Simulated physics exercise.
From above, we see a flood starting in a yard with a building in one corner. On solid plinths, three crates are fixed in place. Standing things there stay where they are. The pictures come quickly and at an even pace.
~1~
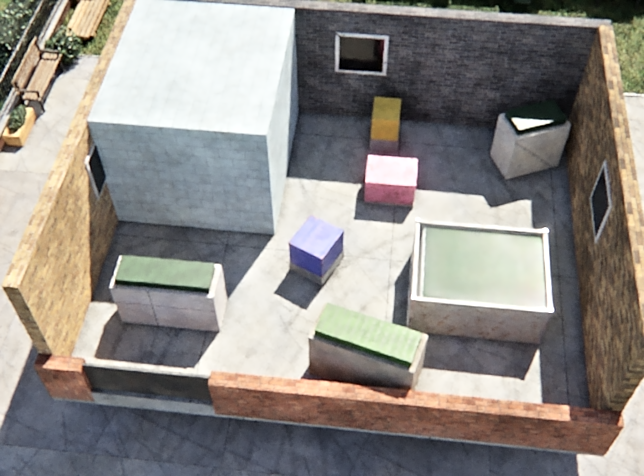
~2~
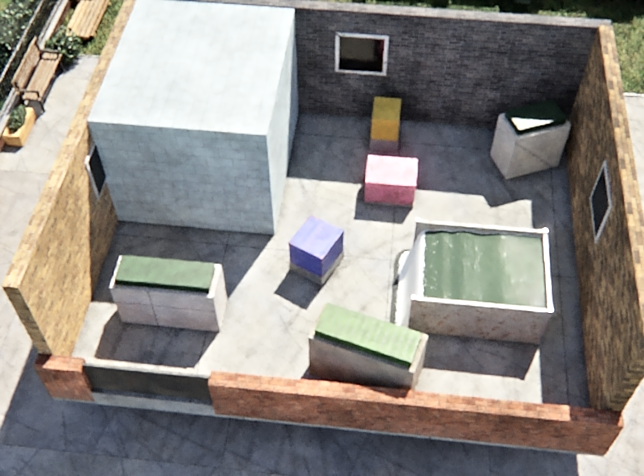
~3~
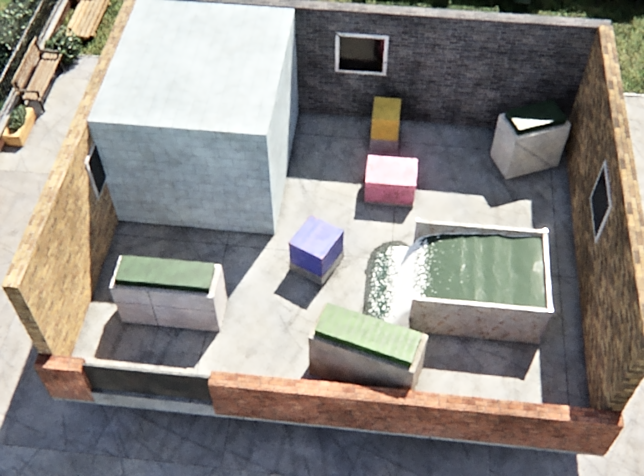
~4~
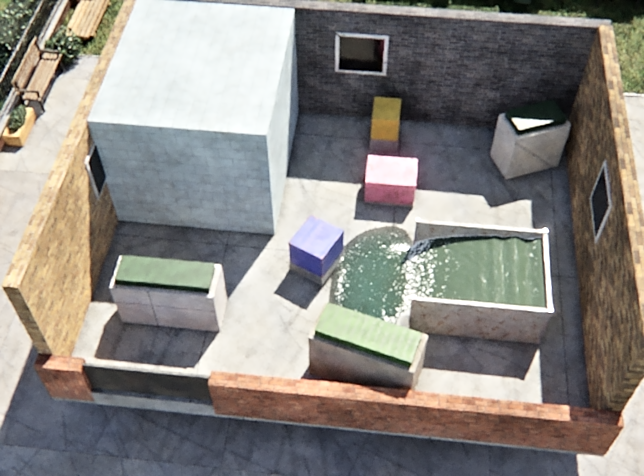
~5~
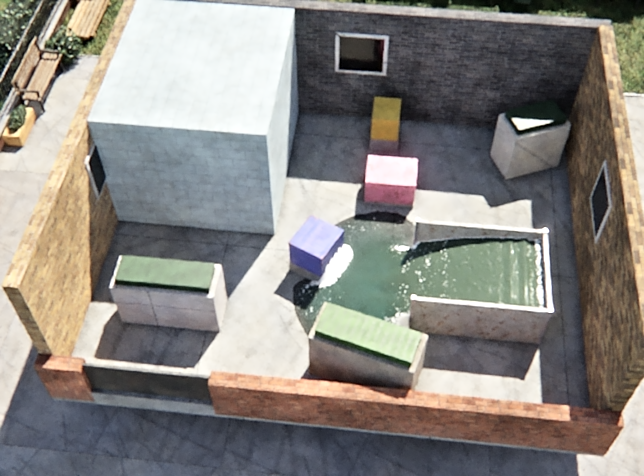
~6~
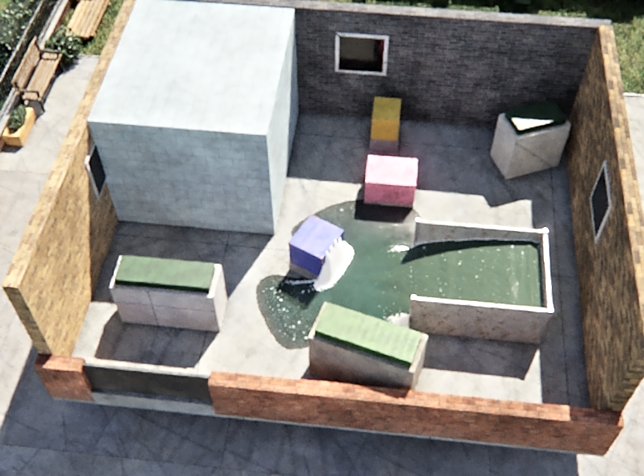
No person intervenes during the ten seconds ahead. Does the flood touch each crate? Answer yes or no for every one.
Pink crate: Yes; yellow crate: No; blue crate: Yes.
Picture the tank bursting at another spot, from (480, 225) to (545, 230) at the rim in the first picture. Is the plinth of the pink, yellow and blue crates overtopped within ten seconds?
Well, pink is doused and yellow is doused, but blue stays clear.
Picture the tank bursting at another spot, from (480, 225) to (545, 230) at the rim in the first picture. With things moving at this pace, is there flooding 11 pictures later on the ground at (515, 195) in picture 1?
Short version: Swamped.
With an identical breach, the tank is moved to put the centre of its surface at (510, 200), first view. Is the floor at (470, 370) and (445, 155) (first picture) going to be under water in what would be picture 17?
Untouched, then submerged.
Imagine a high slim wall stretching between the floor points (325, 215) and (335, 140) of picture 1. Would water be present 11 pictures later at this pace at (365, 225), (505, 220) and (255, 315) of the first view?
First inundated, then unwetted, then inundated.
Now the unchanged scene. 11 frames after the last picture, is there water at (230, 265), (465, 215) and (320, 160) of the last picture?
First inundated, second spared, third inundated.
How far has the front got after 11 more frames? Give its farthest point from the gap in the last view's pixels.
The farthest wet spot is near (66, 376).
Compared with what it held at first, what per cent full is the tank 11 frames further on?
It works out to roughly 30 %.
A moment on, water covers 30 % of the floor; the pink crate water round its plinth, the yellow crate not reached, the blue crate water round its plinth.
Next, water covers 55 % of the floor; the pink crate water round its plinth, the yellow crate not reached, the blue crate water round its plinth.
Then, water covers 70 % of the floor; the pink crate water round its plinth, the yellow crate water round its plinth, the blue crate water round its plinth.
Later, water covers 95 % of the floor; the pink crate water round its plinth, the yellow crate water round its plinth, the blue crate water round its plinth.
In the end, water covers 100 % of the floor; the pink crate was topped, the yellow crate stayed above the water, the blue crate was topped.
